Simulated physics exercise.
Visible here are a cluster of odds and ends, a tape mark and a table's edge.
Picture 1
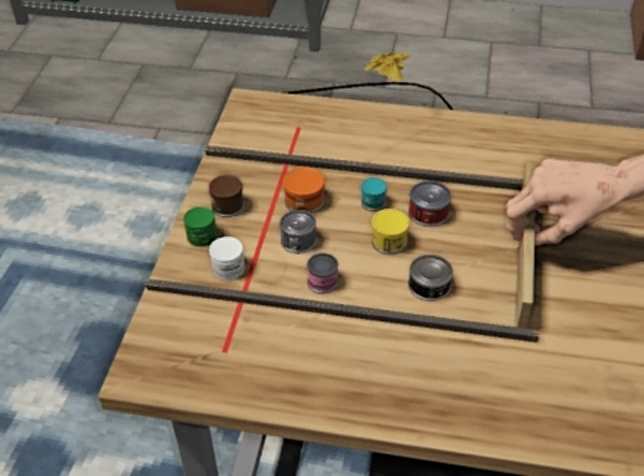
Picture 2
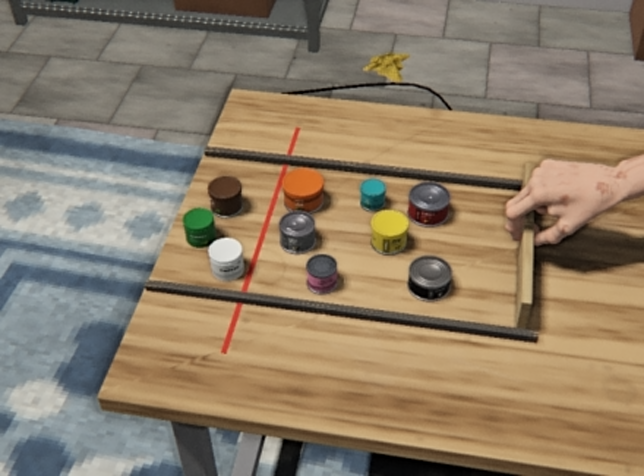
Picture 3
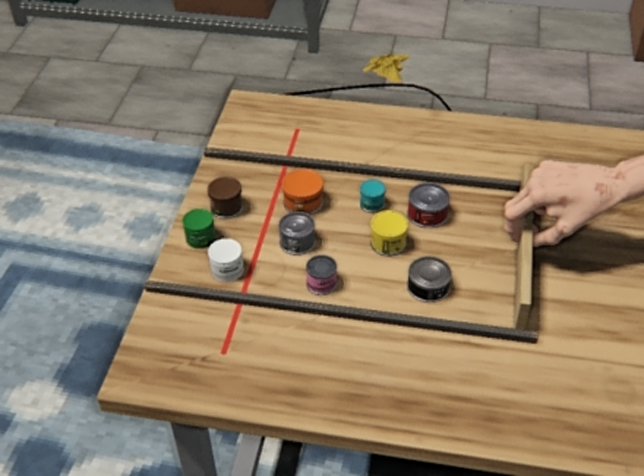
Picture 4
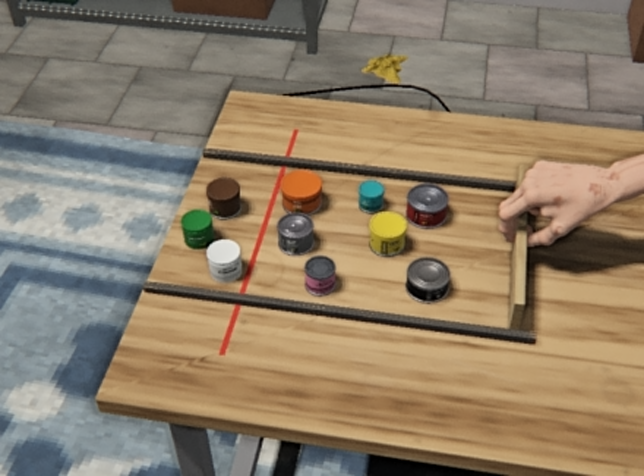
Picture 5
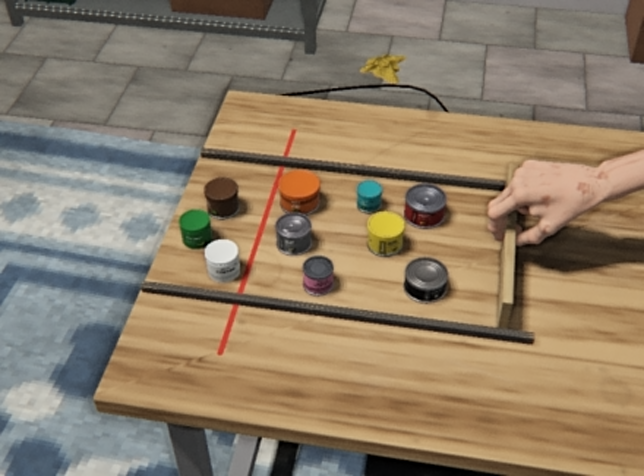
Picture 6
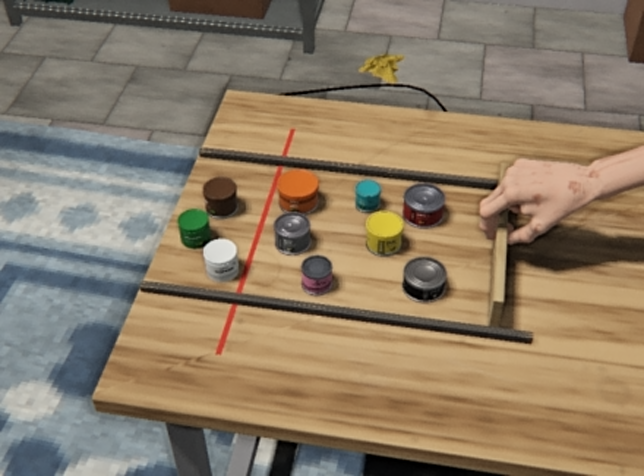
To begin with, a hand grips a wooden board at the right of a tabletop, between two dark rails, with a cluster of small colourful tins and tubs lying to its left around a red tape line. The hand then slides the board a short way left, while the containers keep their places.
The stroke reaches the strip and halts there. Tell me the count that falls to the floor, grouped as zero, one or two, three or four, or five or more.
Going by the pictures, zero pieces get pushed right off.
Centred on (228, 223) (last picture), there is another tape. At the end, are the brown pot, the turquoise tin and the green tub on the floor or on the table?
The brown pot? It does not stay. The turquoise tin? It is safe. The green tub? It does not stay.
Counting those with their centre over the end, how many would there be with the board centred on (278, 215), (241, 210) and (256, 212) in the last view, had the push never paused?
Respectively, 0, 2 and 0.
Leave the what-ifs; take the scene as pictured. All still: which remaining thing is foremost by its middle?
Ending up nearest is the brown pot.
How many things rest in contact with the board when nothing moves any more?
4 are in contact with it.
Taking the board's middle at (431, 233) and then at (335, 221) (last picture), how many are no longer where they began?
Note: First position 2; second position 7.
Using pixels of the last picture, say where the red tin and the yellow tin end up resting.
In the last picture the red tin sits around (252, 184) and the yellow tin around (244, 214).
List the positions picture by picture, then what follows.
The first frame shows green tub (200, 227); brown pot (227, 196); white tub (228, 259); board (527, 242); tape (266, 225).
The second frame shows brown pot (226, 197); red tin (429, 205).
The third frame shows white tub (226, 261); orange tin (303, 192).
The fourth frame shows green tub (198, 229); yellow tin (388, 235).
The fifth frame shows brown pot (222, 199); turquoise tin (369, 197).
The sixth frame shows green tub (194, 229); brown pot (221, 198); white tub (222, 261); board (500, 241); tape (260, 227).
A little later, none off yet; green tub at rest near (194, 229); brown pot at rest near (221, 198); white tub at rest near (222, 261).
When it is over, the number that fall off is zero.
